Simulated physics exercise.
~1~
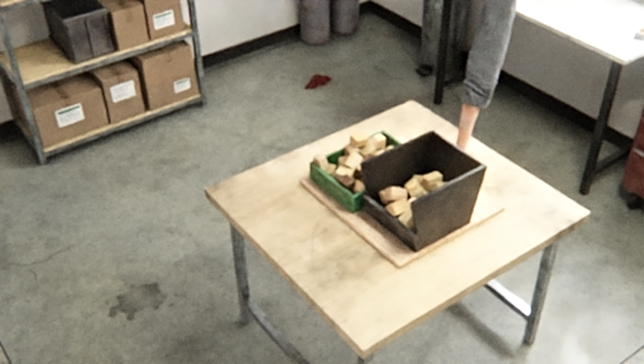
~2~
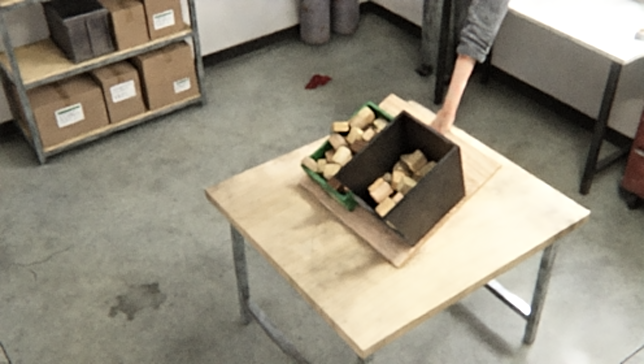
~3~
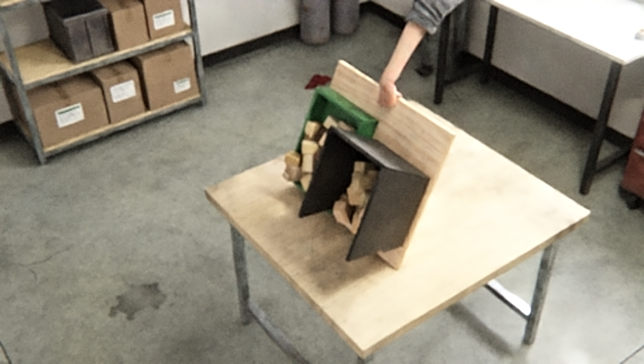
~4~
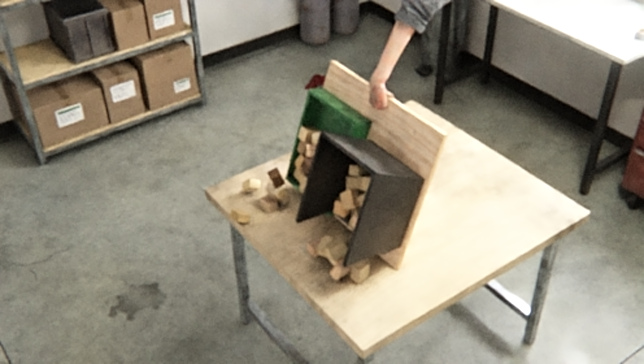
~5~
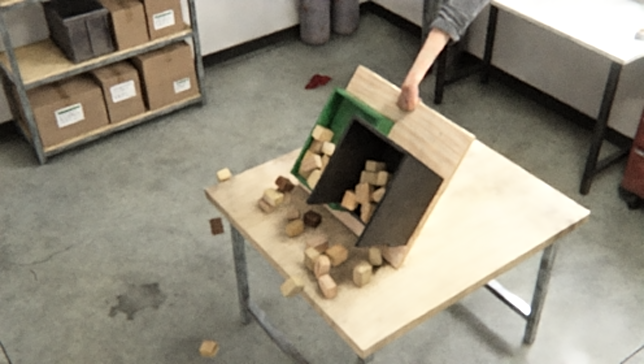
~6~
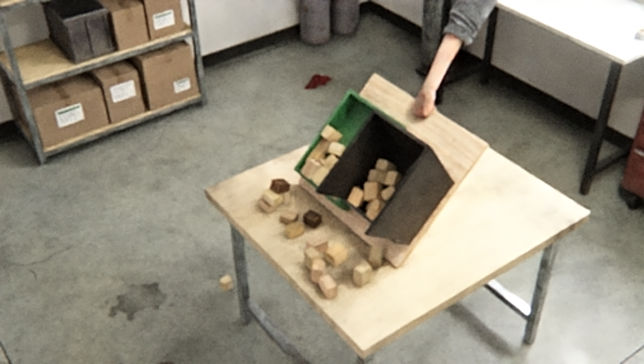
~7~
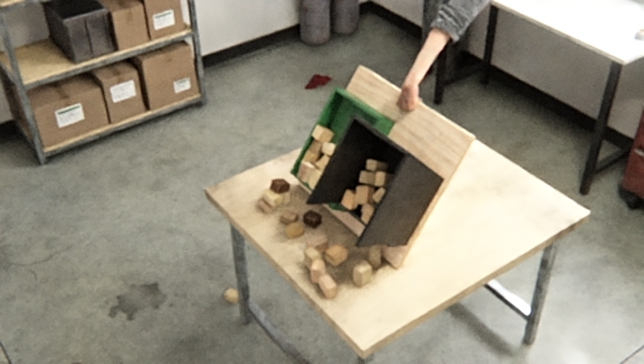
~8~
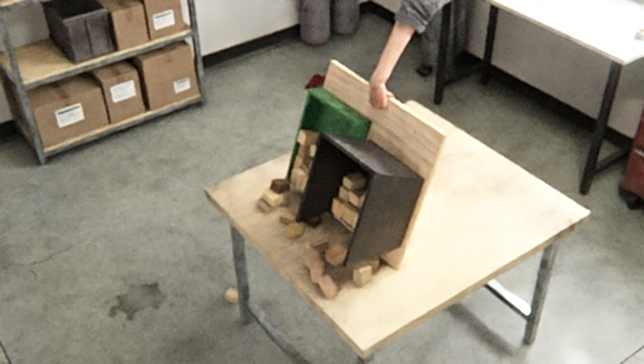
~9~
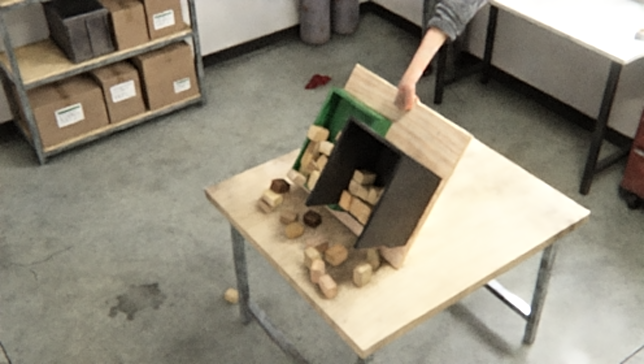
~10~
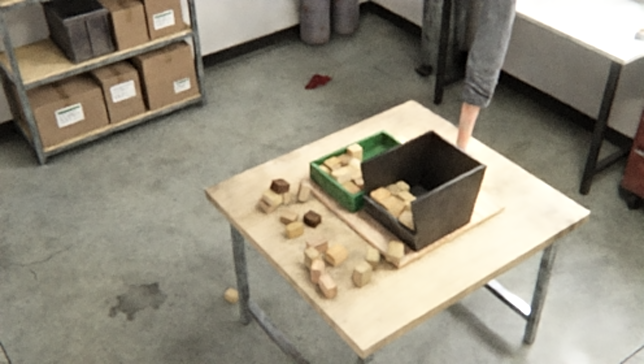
To begin with, a black tote and a green tote, both holding small wooden blocks, sit on a board on a wooden table. A hand lifts the board's right edge while its left edge stays on the table, tilting both totes steeply to the left. Blocks tumble out across the tabletop, and a few drop over the edge to the floor. The hand lowers the board partway, raises it steeply again, then eases it down. Finally the board lies flat, with some blocks still in each tote and others scattered on the table.
